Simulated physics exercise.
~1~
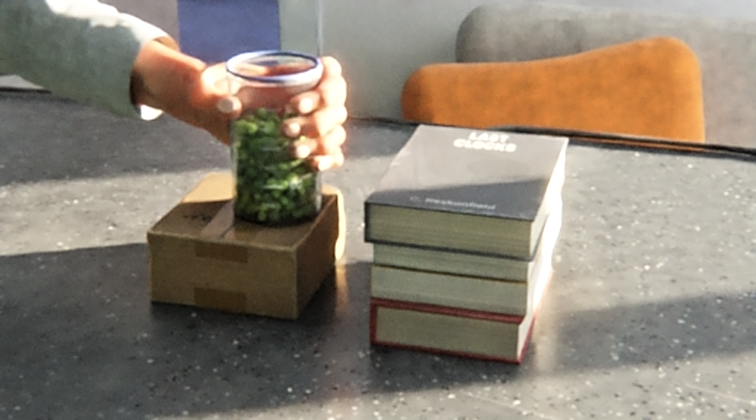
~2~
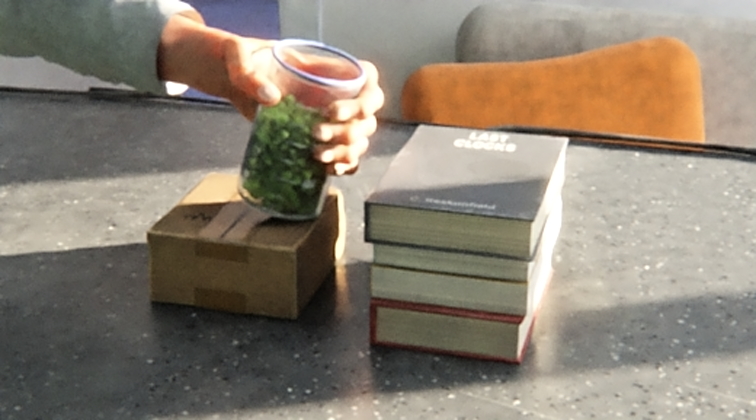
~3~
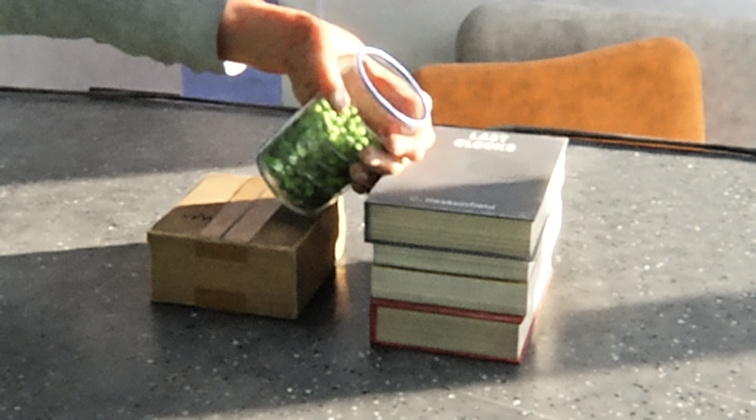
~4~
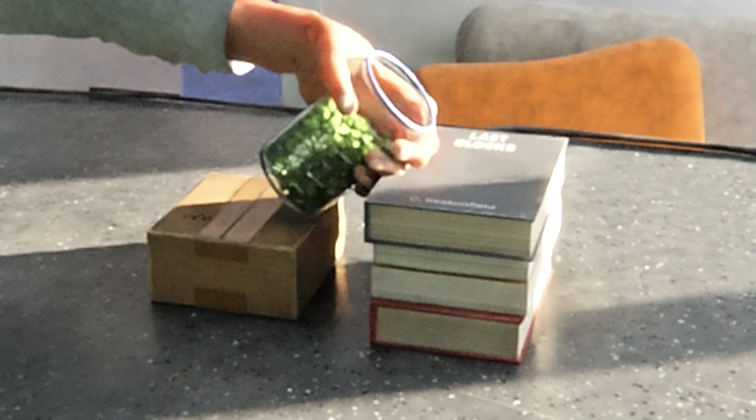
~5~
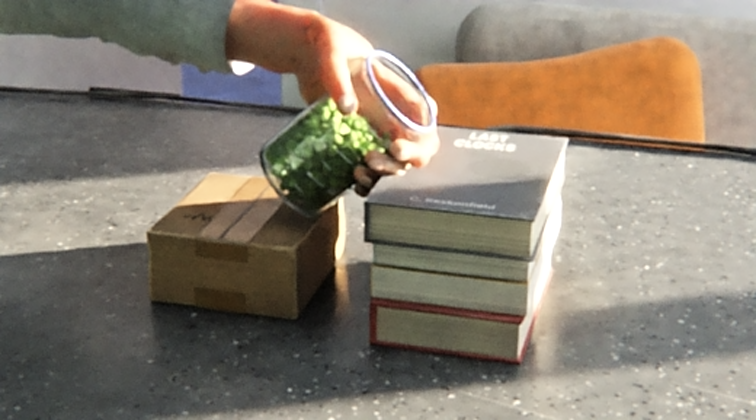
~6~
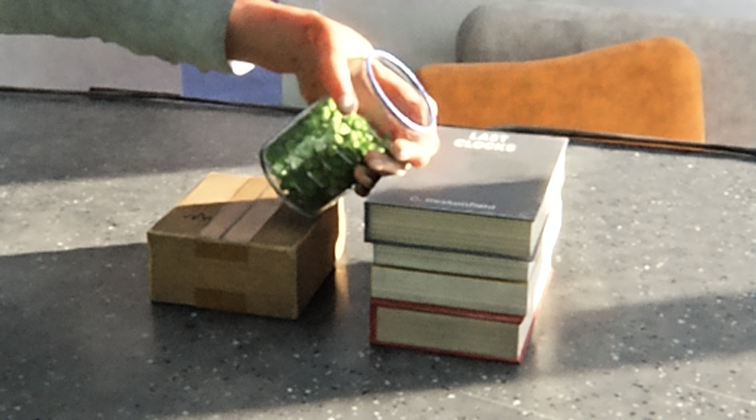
At first, a hand holds an open glass beaker of small green pieces upright over a cardboard box, with a stack of books standing to the right on a dark speckled table. The hand lifts the beaker a little and begins tipping it to the right. It carries the beaker further right and leans it over more steeply, until its upper part comes to rest against the book pile. The green pieces shift toward the lower side but stay inside. The hand then holds still, with the beaker slanted against the books and nothing spilled.
